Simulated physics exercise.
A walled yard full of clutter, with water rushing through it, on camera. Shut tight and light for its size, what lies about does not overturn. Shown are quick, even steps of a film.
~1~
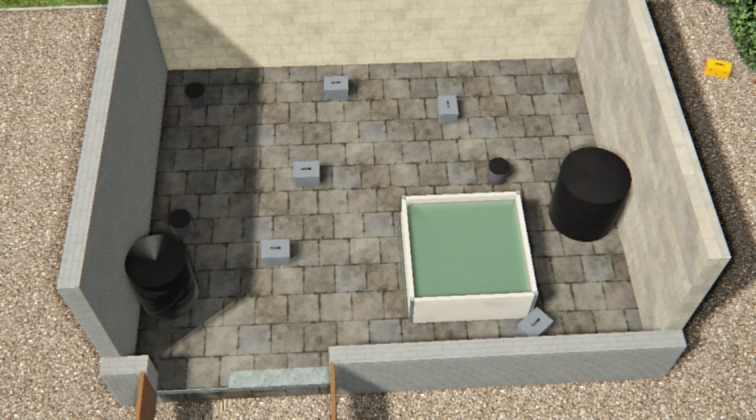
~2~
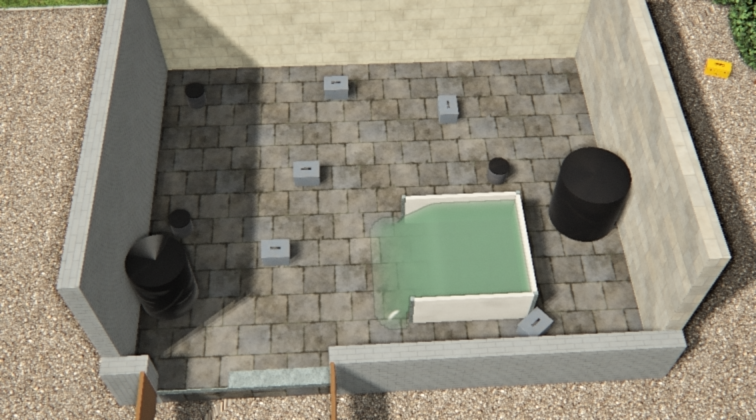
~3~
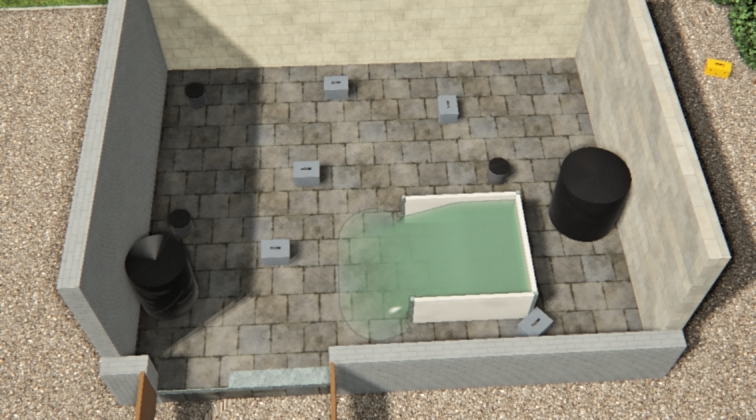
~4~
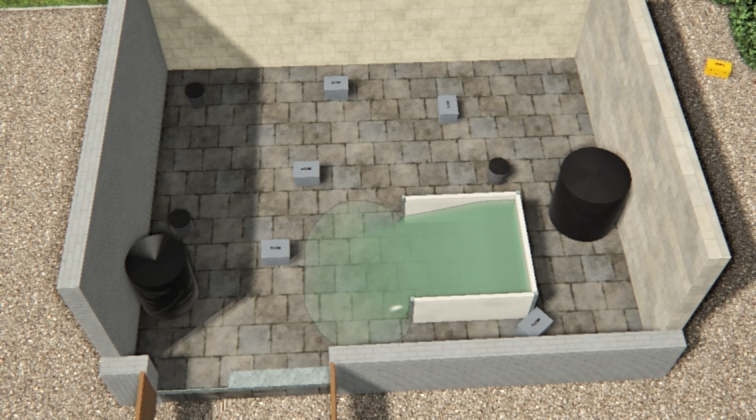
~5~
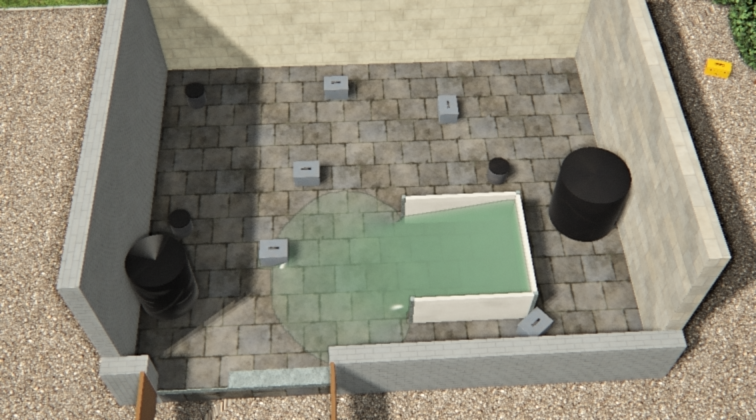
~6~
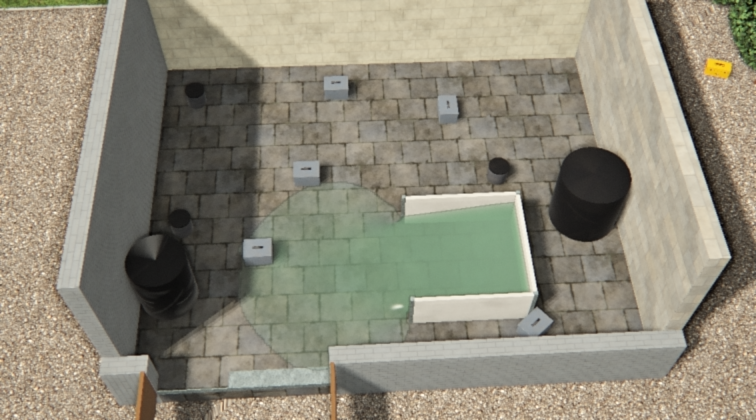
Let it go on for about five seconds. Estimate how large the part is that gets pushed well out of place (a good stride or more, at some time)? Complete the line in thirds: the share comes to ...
The share comes to between one and two thirds.
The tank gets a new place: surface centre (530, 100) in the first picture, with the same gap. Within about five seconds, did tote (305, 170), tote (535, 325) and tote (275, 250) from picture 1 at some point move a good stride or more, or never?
Object by object, in turn: Travelled a good distance, lingered near its place, travelled a good distance.
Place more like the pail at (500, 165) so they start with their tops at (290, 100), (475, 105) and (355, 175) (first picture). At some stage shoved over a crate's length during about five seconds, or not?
Listed in order: Hardly budges, hardly budges, then hardly budges.
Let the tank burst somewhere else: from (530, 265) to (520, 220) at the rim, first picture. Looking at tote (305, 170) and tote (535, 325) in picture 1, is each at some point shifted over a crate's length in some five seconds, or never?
Fell short, went past that.
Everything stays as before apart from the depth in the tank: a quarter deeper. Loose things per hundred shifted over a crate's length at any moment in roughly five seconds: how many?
Around 60 in a hundred.
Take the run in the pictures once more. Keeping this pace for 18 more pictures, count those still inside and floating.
3 of them.
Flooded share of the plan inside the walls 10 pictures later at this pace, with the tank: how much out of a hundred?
45 per cent.
A moment on, 1 of 8 are well off their spots; 0 afloat.
Next, 3 of 8 are well off their spots; 2 afloat.
Later, 4 of 8 are well off their spots; 3 afloat.
In the end, 4 of 8 are well off their spots, and 4 have been at some point; 4 afloat.
